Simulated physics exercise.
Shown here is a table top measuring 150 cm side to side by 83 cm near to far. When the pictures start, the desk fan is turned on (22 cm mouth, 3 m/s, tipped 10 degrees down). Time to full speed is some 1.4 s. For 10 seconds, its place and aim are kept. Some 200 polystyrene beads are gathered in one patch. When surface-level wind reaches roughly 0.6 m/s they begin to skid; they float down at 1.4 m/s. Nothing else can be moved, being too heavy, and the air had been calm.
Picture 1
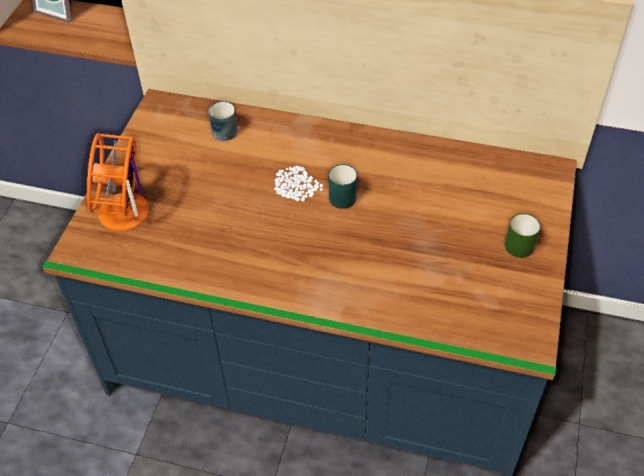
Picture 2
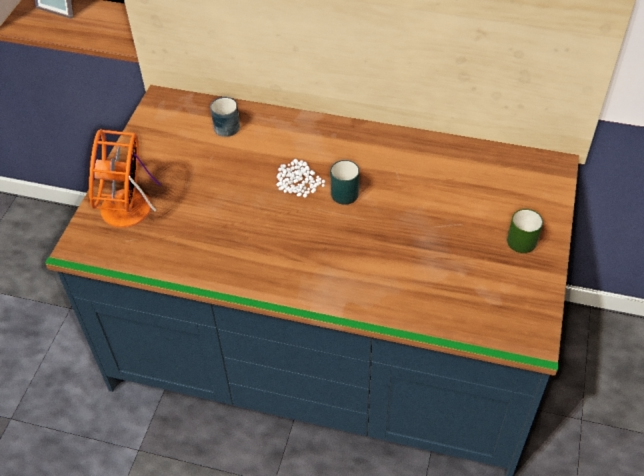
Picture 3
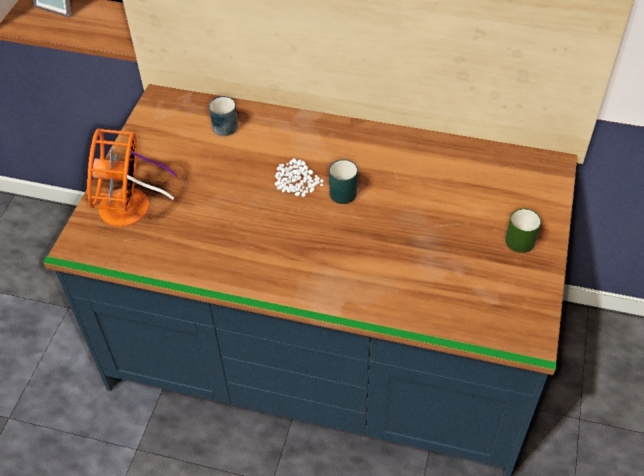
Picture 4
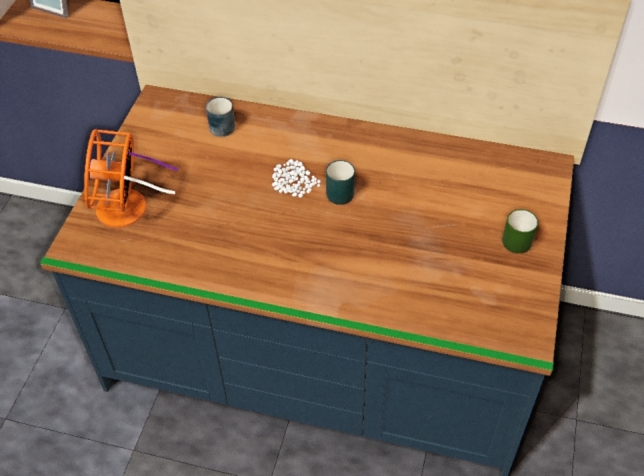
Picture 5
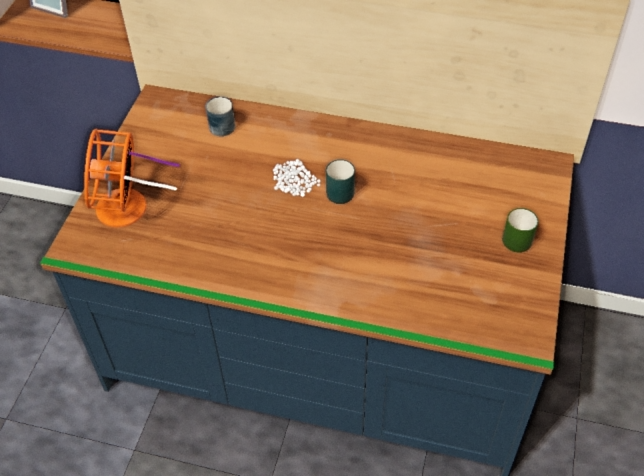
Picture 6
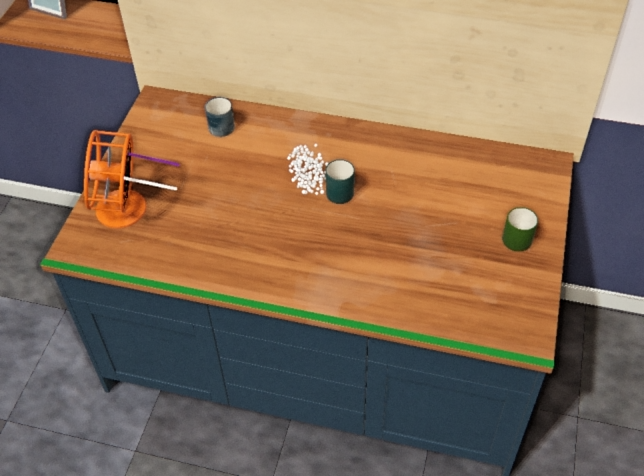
A patch of small white beads sat still on a wooden counter beside a dark mug while ribbons lifted from an orange fan at left, then the beads shifted slightly right and spread out.
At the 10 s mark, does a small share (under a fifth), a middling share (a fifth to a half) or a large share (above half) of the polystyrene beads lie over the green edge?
A small share.
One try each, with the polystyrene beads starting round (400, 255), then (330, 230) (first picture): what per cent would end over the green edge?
Taking the two spots in order, I'd say around 5 percent and then 15 percent.
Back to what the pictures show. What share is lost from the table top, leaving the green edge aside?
My best guess is roughly 70 %.
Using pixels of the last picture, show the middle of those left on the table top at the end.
(339, 116).
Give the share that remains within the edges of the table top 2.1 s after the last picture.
I'd say close to 50 % are still there.
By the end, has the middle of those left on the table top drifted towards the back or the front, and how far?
To the back, by about 30 cm.
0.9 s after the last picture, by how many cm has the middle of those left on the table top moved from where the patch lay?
Around 35 cm from the start.
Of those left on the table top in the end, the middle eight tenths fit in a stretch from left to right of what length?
Around 20 centimetres from left to right.
Then, 0.9 s after the last picture, 90 % are on the move or not yet settled, 0 % are over the green edge; the middle of those still in play is near (382, 121).
Then, 2.1 s after the last picture, 41 % are on the move or not yet settled, 0 % are over the green edge; the middle of those still in play is near (352, 117).
Then, 4.4 s after the last picture, 28 % are on the move or not yet settled, 0 % are over the green edge; the middle of those still in play is near (344, 115).
Then, 8.9 s after the last picture, at the end, 0 % are over the green edge; the middle of those still in play is near (339, 116).
